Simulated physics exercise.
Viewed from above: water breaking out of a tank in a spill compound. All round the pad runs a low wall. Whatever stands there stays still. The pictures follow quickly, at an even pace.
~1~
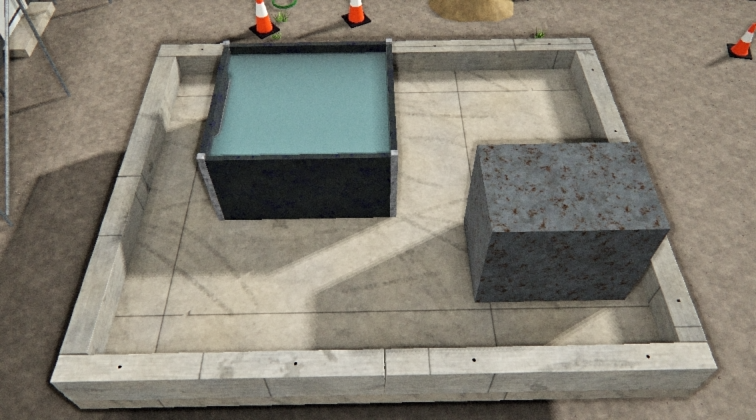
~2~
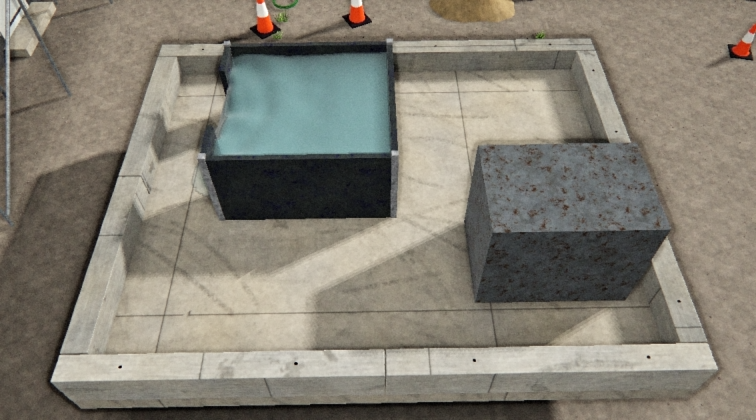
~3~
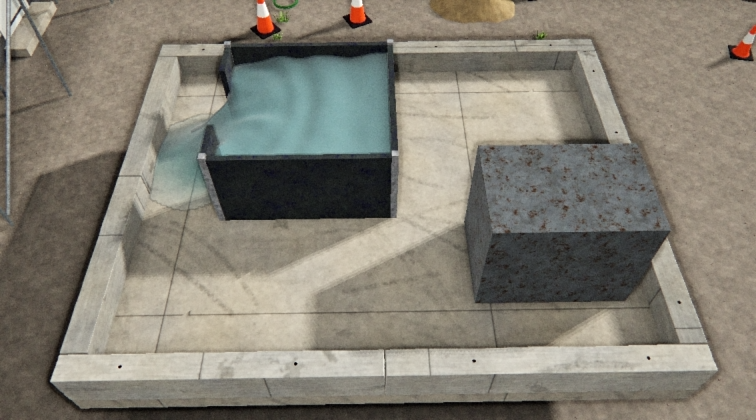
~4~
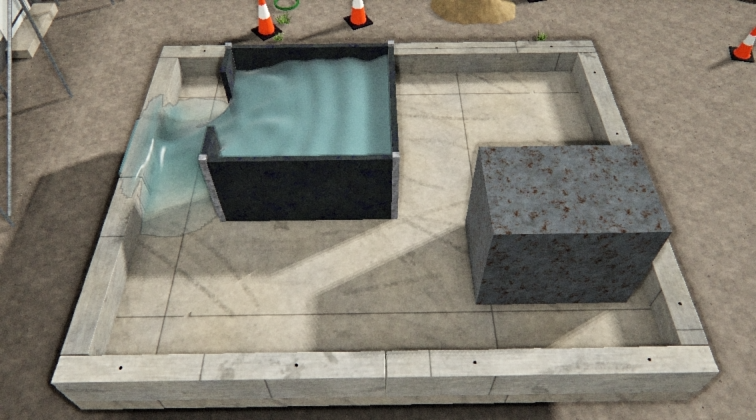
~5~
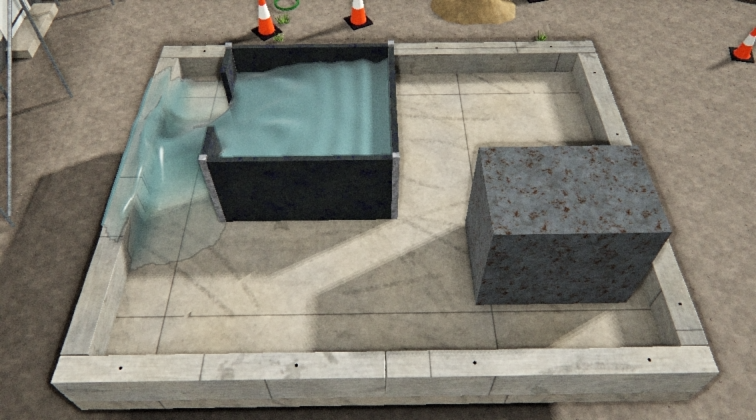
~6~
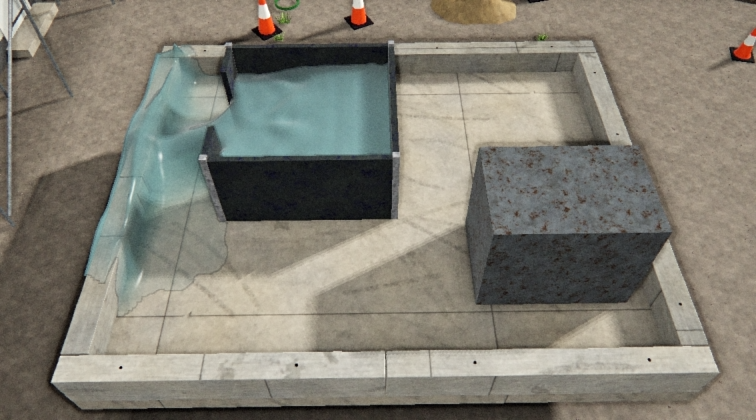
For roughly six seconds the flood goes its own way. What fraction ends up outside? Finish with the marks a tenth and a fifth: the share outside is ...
The share outside is between a tenth and a fifth.
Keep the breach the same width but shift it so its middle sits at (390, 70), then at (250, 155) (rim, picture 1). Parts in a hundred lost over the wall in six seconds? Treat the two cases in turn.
It works out to some 6 per cent the first time and some 8 per cent the second.
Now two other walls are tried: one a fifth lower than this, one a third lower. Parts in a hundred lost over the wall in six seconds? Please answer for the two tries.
Around 24 percent for the first try and around 32 percent for the second, I'd say.
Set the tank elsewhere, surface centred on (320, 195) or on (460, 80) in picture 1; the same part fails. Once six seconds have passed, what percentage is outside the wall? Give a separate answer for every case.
First case around 12 percent, second around 4 percent.
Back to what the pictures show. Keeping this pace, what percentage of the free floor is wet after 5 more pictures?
Estimate: Some 30 in a hundred.
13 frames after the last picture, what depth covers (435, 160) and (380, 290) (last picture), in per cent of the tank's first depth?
0 and 4 %, in that order.
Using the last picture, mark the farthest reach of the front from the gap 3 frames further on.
Roughly (104, 367).
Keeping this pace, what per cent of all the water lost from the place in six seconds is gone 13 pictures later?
Around 95 % of the total, roughly.
A moment on, water covers 20 % of the floor; the low wall has let 5 % over.
Next, water covers 30 % of the floor; the low wall has let 8 % over.
Then, water covers 60 % of the floor; the low wall has let 16 % over.
Later, water covers 80 % of the floor; the low wall has let 17 % over.
In the end, water covers 85 % of the floor; the low wall has let 17 % over.
